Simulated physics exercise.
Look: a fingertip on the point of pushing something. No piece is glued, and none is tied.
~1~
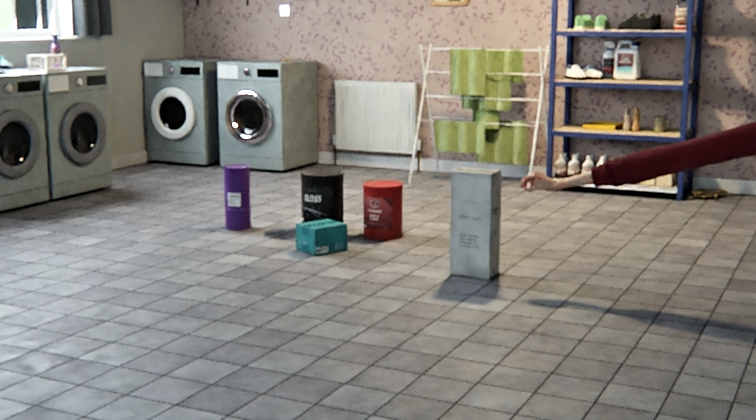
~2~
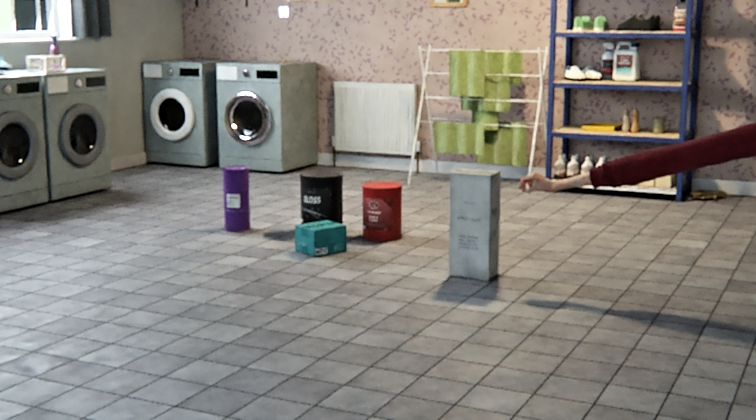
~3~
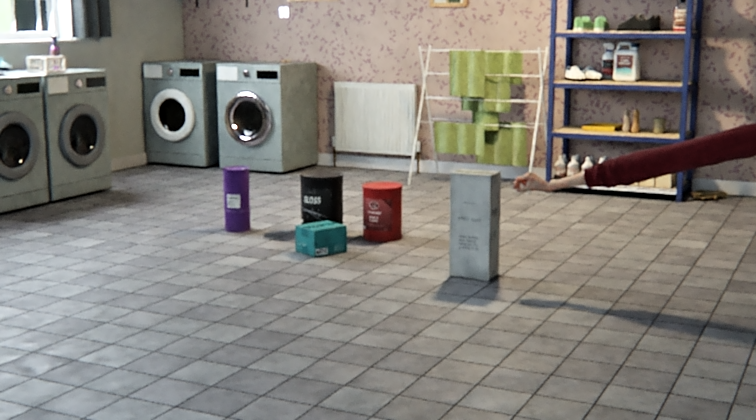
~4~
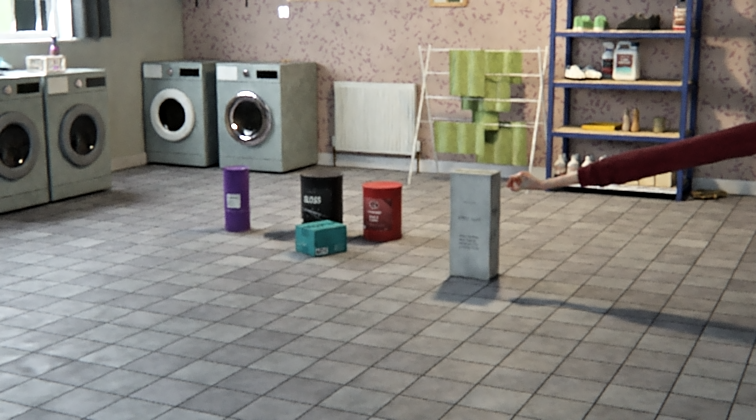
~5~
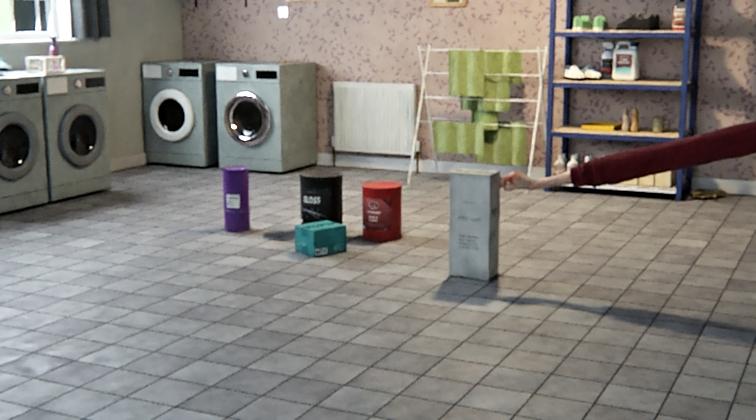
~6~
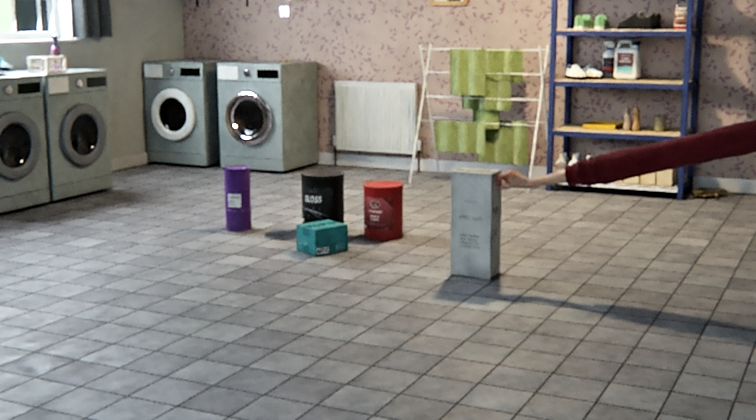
An outstretched arm in a dark red sleeve moved slowly left until its fingertip reached the upper edge of a tall grey box, while the purple, black, red and teal containers nearby stayed still.
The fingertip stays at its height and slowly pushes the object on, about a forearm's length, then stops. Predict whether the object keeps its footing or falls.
It loses its balance.
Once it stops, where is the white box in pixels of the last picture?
It ends up near (405, 246).
Then, 0.30 s on from there, white box turned 12° from how it was put near (465, 218).
Then, 0.70 s on from there, white box turned 31° from how it was put near (448, 217).
Then, 1.00 s on from there, white box turned 70° from how it was put near (417, 231).
Then, 1.10 s on from there, white box on its side near (406, 245).
In the end, toppled on the floor, white box. At the end, from the last picture's camera, white box near (405, 246).
